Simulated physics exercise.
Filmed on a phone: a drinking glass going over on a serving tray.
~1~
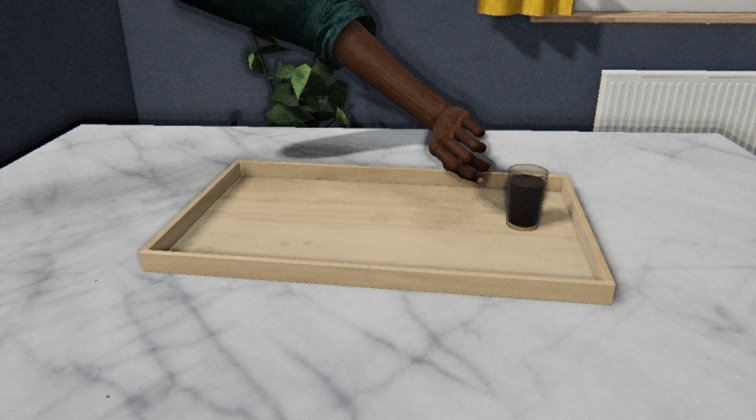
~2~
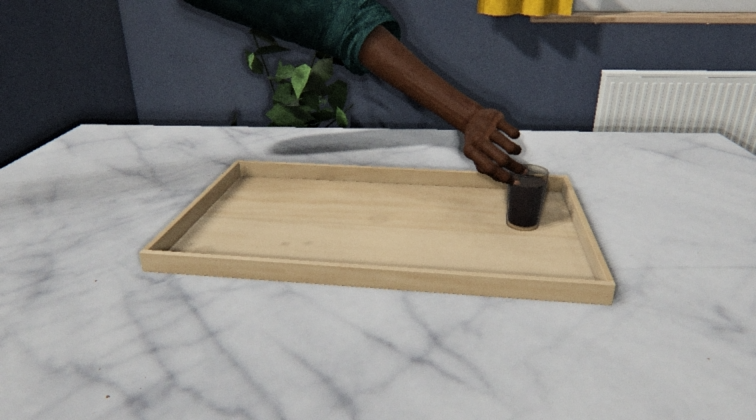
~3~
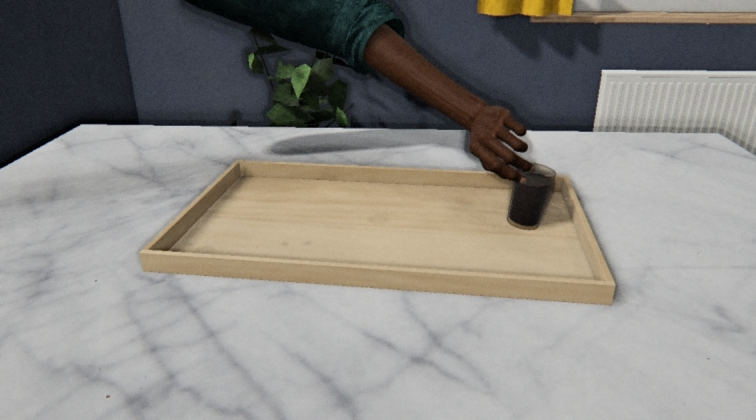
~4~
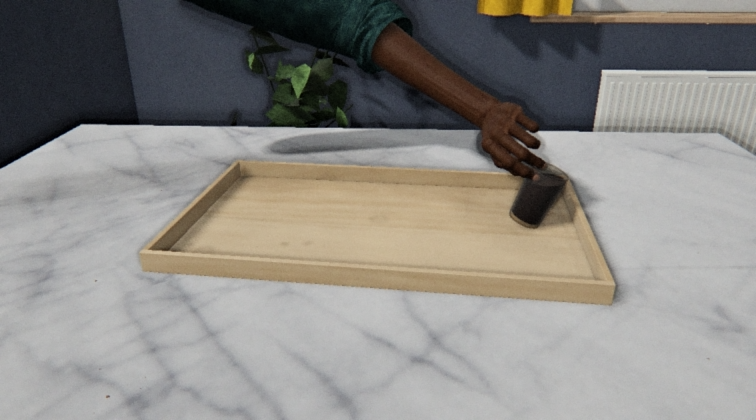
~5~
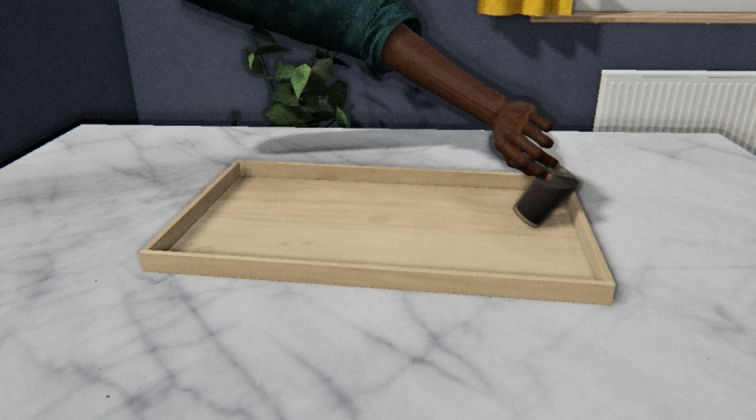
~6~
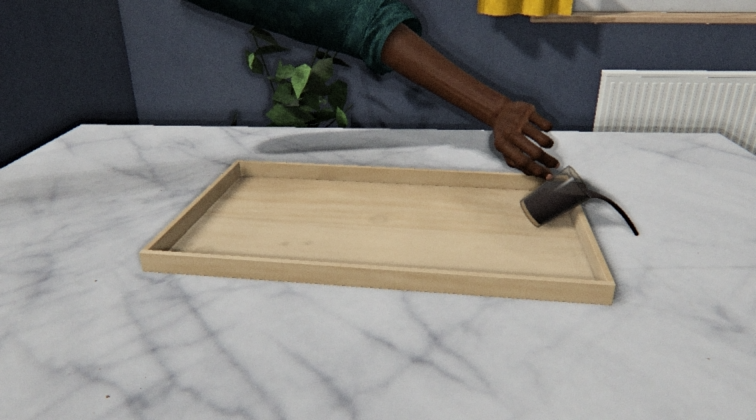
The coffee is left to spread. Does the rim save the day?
It wets the top as well.
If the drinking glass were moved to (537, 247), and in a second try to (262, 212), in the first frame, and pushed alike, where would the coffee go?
One: It wets the top as well. Two: It keeps within the tray.
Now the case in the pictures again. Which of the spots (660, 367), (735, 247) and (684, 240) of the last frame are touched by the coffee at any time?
The first is not reached; the next in the puddle; the last wet.
A moment on, the drinking glass lies across the rim; the puddle covers about as much as a plate; it spreads outside the tray.
Further on, the puddle covers about as much as a tray; it spreads outside the tray.
When it is over, the puddle covers about as much as a tray; it spreads outside the tray.
